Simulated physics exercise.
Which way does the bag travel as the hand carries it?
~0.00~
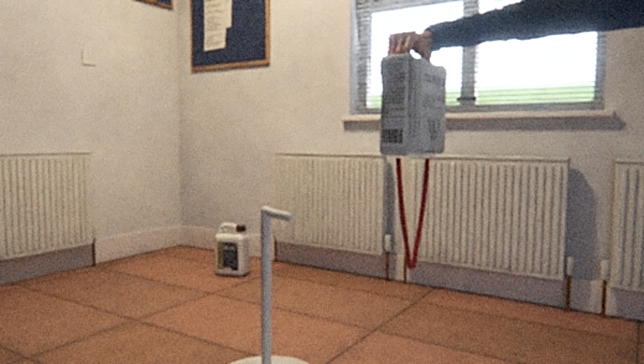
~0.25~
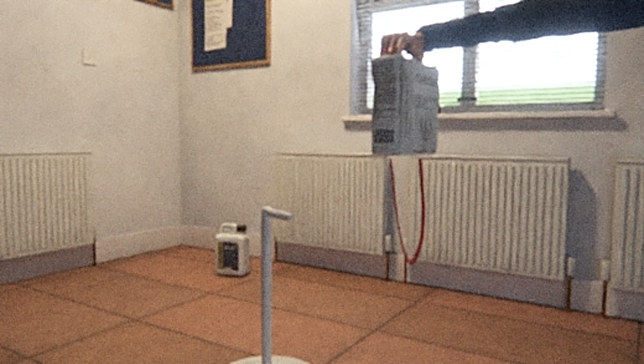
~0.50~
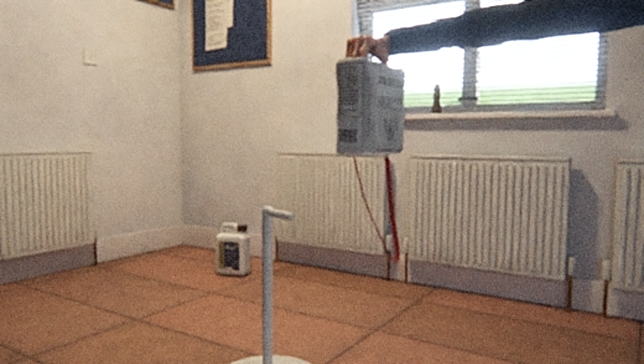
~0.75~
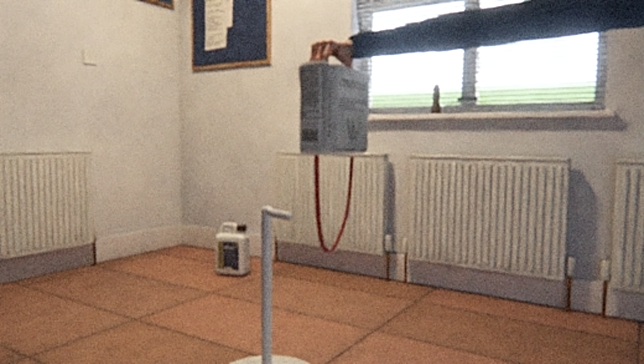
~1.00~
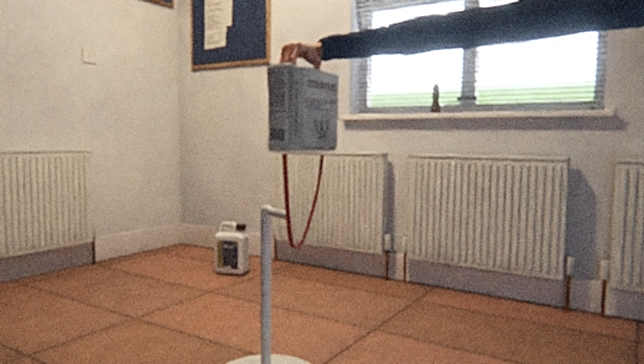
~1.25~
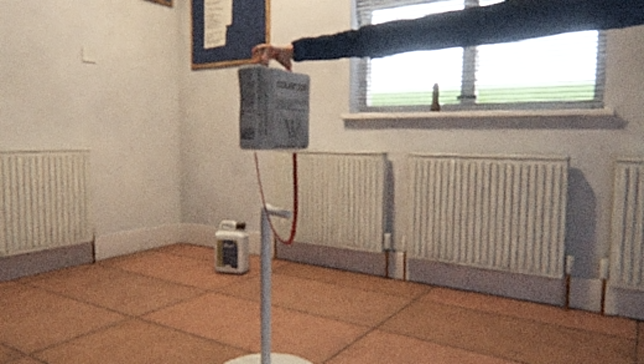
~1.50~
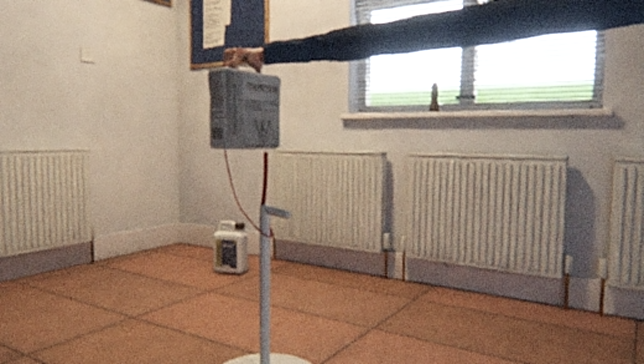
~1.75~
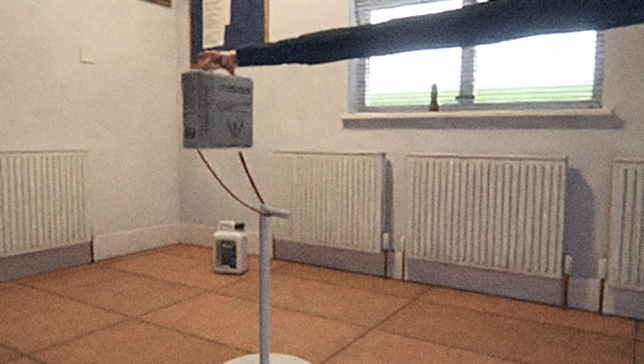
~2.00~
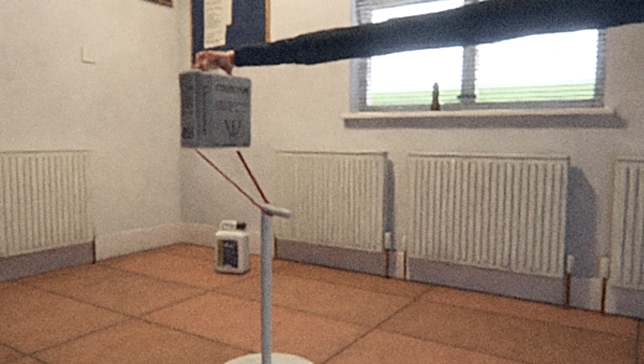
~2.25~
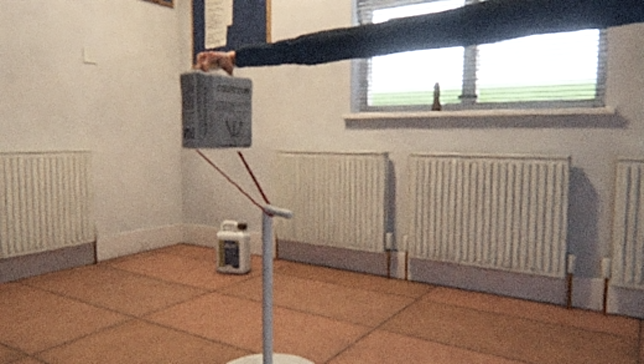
The bag moves to the left, passing over the post before it stops.
